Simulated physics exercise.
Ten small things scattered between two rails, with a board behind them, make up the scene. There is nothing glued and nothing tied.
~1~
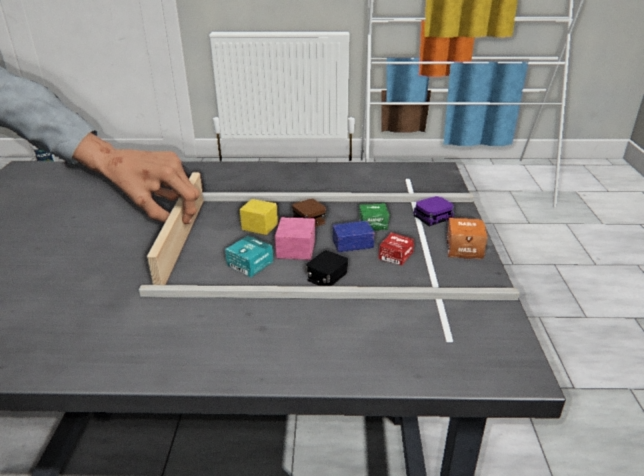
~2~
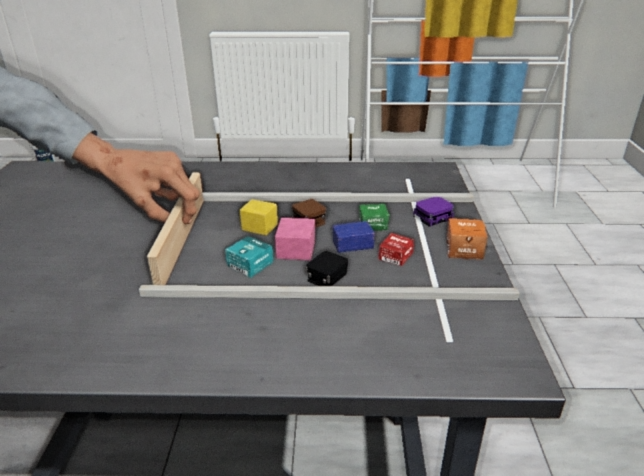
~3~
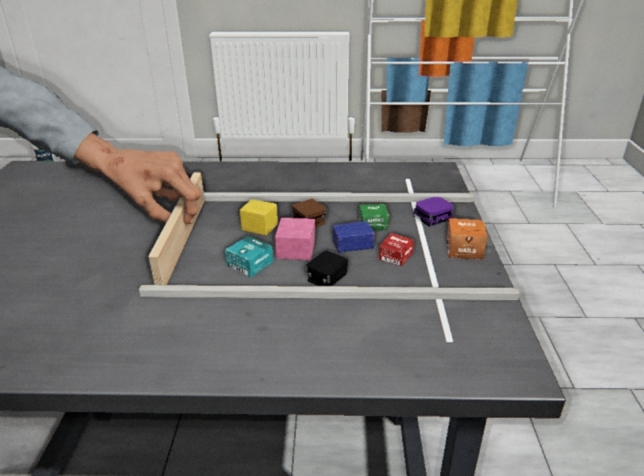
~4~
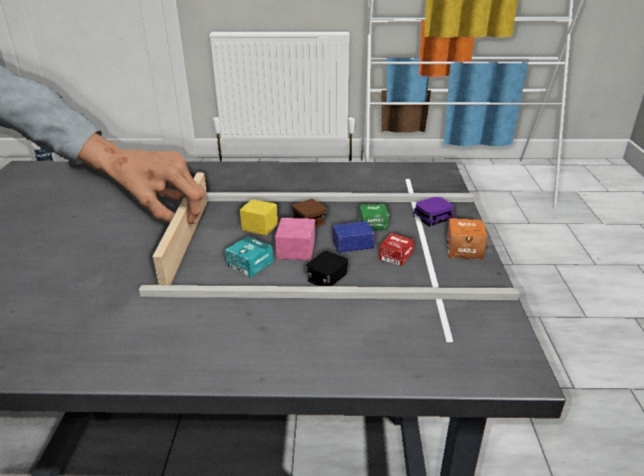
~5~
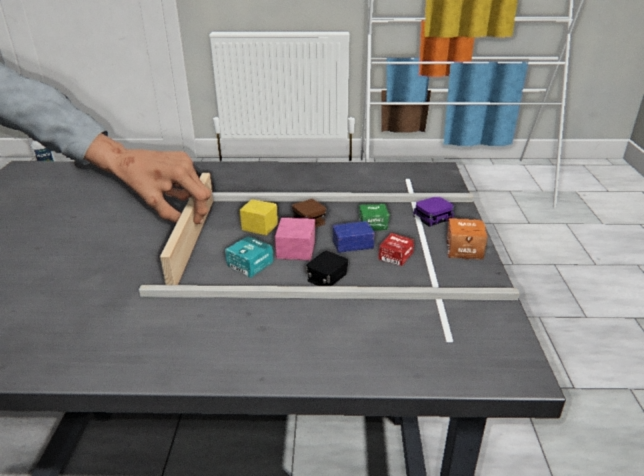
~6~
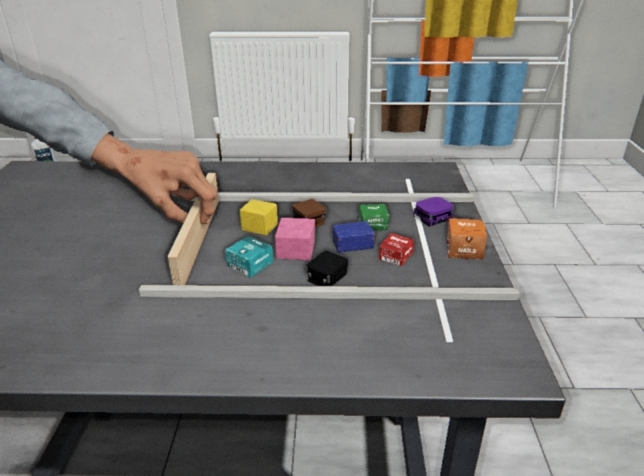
To begin with, a hand holds a wooden board upright at the left end of two pale rails on a dark table, behind a scatter of small coloured boxes and blocks. The hand then slides the board slightly to the right, closer to the yellow and teal items, while the scattered things stay still.
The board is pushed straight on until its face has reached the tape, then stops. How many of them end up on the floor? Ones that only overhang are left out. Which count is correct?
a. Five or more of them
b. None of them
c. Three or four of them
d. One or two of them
One or two of them.
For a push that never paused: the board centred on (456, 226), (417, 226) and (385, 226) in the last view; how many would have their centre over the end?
Place by place: 7, 1 and 0.
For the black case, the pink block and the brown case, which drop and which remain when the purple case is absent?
Black case - safe; pink block - safe; brown case - safe.
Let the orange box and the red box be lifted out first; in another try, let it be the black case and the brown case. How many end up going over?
That gives 0 for the first pair taken away and 1 for the second.
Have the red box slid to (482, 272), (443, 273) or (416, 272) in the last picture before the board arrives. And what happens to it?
In turn it comes down; tumbles off; is lost.
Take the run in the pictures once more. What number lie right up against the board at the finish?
In total, 3.
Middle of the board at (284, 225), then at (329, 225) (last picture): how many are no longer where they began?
Tally: First 5; then 8.
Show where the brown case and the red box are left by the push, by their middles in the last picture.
In the last view, the middles sit near (460, 217) and near (482, 254).
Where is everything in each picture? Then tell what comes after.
The first frame shows orange box (466, 238); purple case (434, 211); red box (396, 249); board (179, 225); tape (424, 242).
The second frame shows purple case (434, 211); black case (327, 271).
The third frame shows red box (396, 249); board (181, 225).
The fourth frame shows orange box (466, 239); pink block (296, 239).
The fifth frame shows purple case (434, 211); brown case (309, 215).
The sixth frame shows orange box (466, 239); purple case (434, 211); red box (396, 249); board (197, 225); tape (424, 242).
Early on, none off yet; orange box at rest near (466, 239); purple case at rest near (434, 211); red box at rest near (396, 249).
Finally, the number that fall off is one or two; lost, orange box.
